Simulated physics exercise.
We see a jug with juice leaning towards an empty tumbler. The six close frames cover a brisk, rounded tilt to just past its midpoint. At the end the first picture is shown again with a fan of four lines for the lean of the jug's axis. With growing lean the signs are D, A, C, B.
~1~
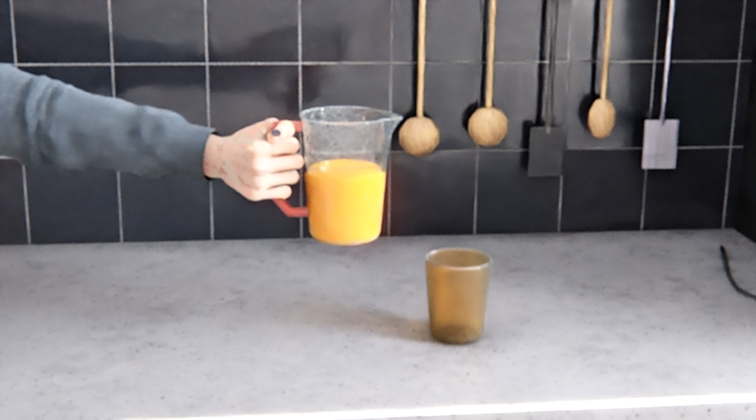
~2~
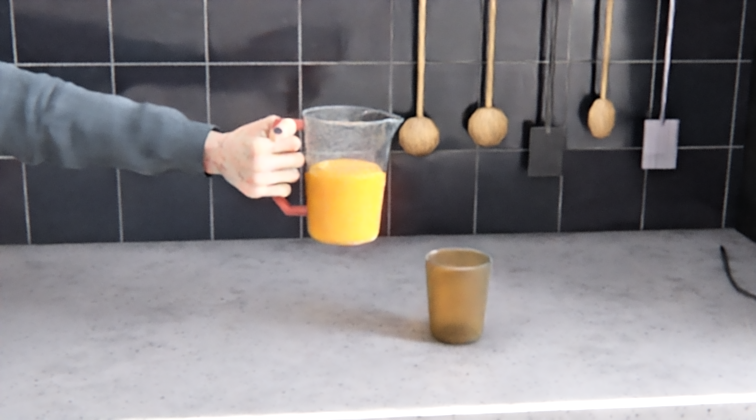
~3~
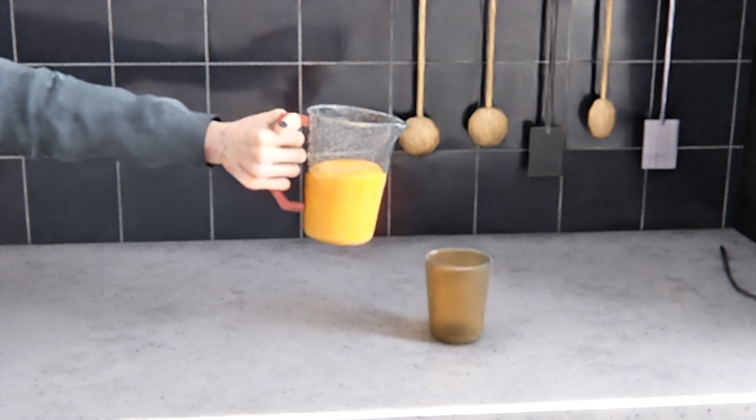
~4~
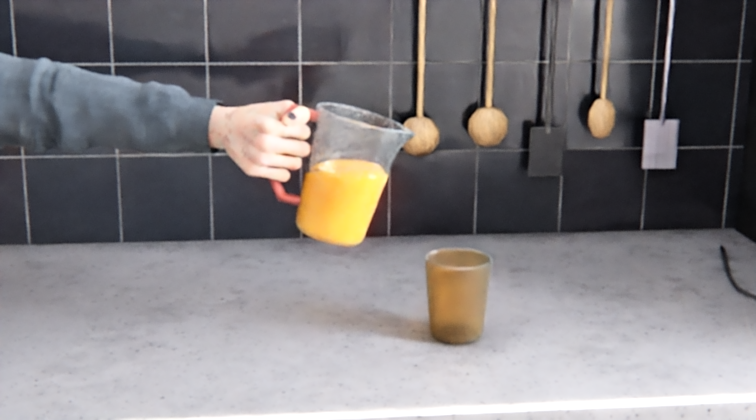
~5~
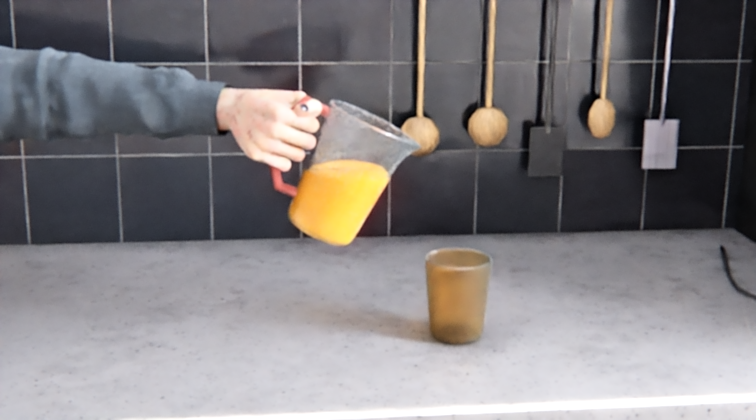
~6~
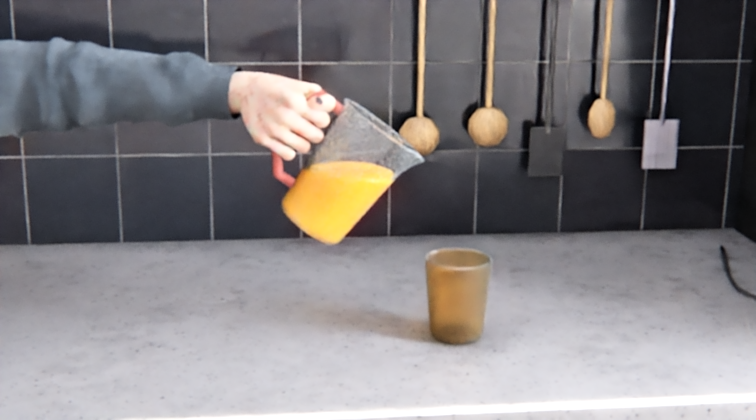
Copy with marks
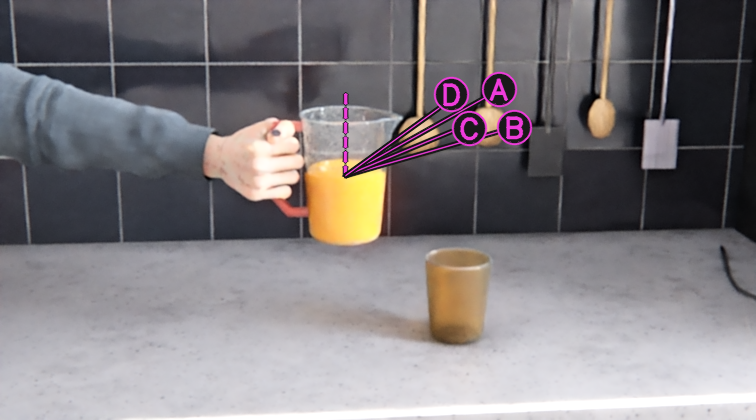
A hand in a dark blue-grey sleeve reaches in from the left, holding a clear jug of orange juice by its red handle above a grey countertop, seen from the front. An empty amber-brown tumbler stands to the right, with wooden spoons and spatulas hanging against black tiles behind. The hand first holds the jug upright, then rises slightly and tilts it steadily rightward, the juice staying inside, while the camera remains still.
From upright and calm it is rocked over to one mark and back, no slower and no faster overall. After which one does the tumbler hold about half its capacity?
The answer is tilt B.
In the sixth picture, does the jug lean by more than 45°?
No, it does not.
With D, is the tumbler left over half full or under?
Under.
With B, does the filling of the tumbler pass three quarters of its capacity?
No, it does not.
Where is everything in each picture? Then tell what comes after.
In the first picture, upright, lip at (400, 117); rim of the tumbler round (459, 258); nothing has left yet.
In the second picture, upright, lip at (402, 119); nothing has left yet.
In the third picture, tipped about 7°, lip at (407, 124); nothing has left yet.
In the fourth picture, tipped about 15°, lip at (414, 133); nothing has left yet.
In the fifth picture, tipped about 26°, lip at (420, 146); nothing has left yet.
In the sixth picture, tipped about 36°, lip at (423, 160); nothing has left yet.
In magenta, A at (484, 97); B at (497, 131); C at (451, 131); D at (439, 107).
If A is chosen, the tumbler ends with about 17 % of what it can hold.
If B is chosen, the tumbler ends with about 52 % of what it can hold.
If C is chosen, the tumbler ends with about 32 % of what it can hold.
If D is chosen, the tumbler ends with about 6 % of what it can hold.
